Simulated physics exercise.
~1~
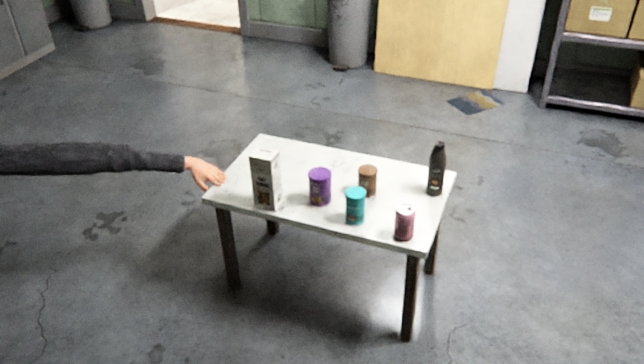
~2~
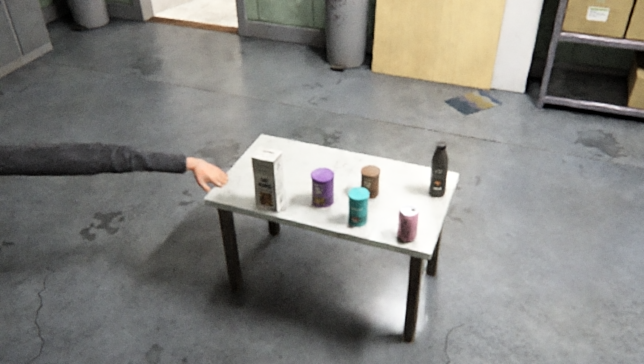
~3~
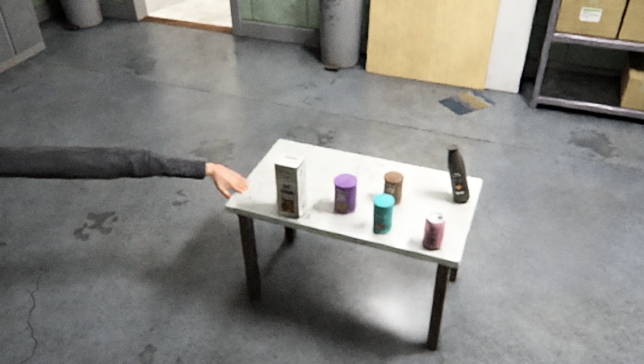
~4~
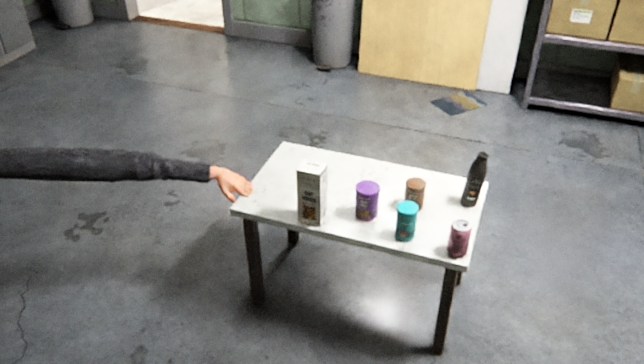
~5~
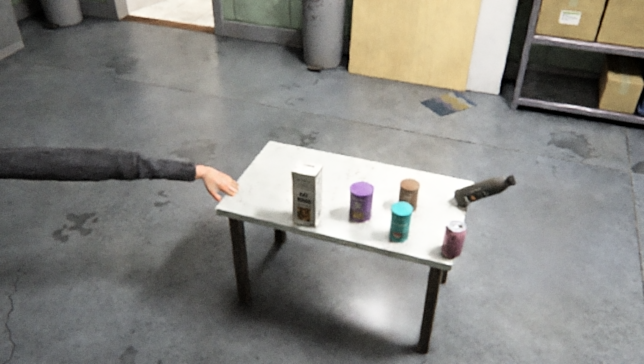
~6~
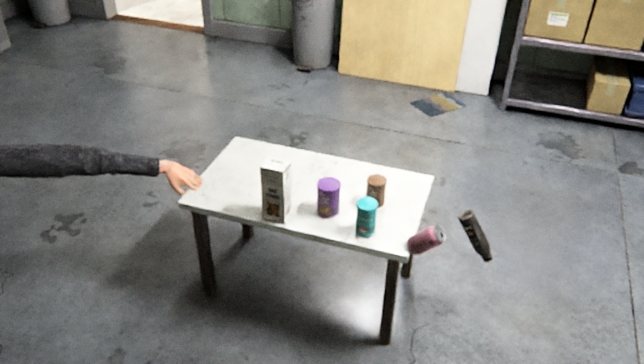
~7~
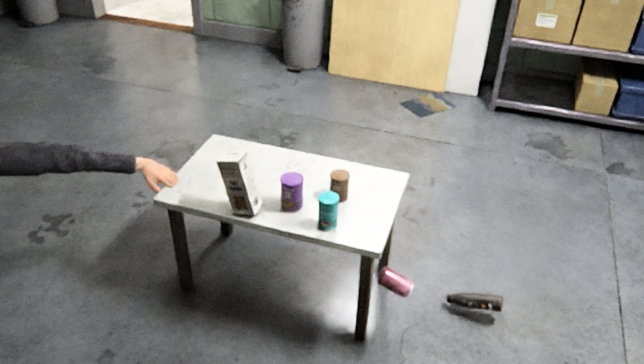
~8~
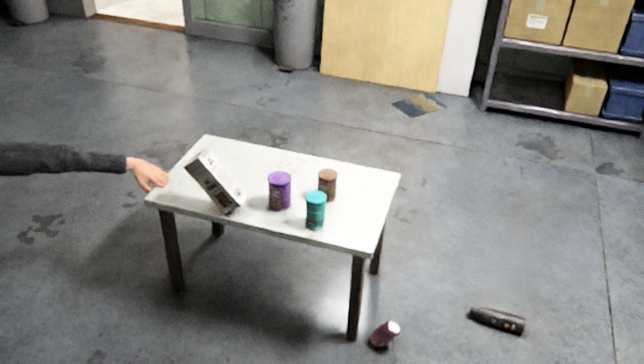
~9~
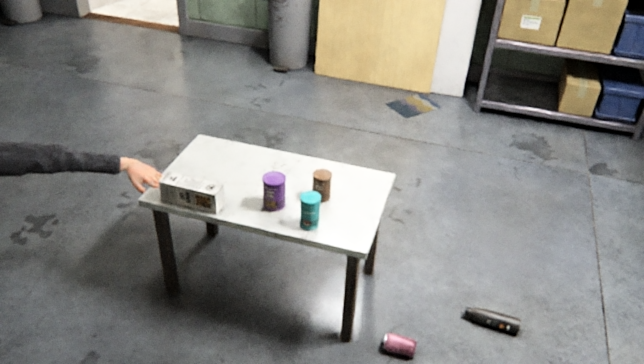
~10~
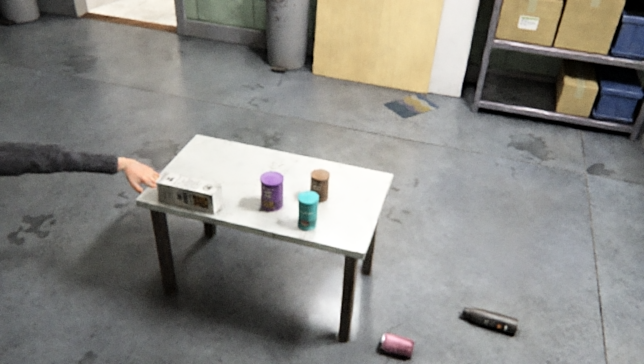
A hand at the left edge pushes a small white table right, then pulls it back left, sending the black bottle and pink can to the floor as the white carton topples onto its side on the tabletop, while the purple, turquoise and brown tins stay upright.
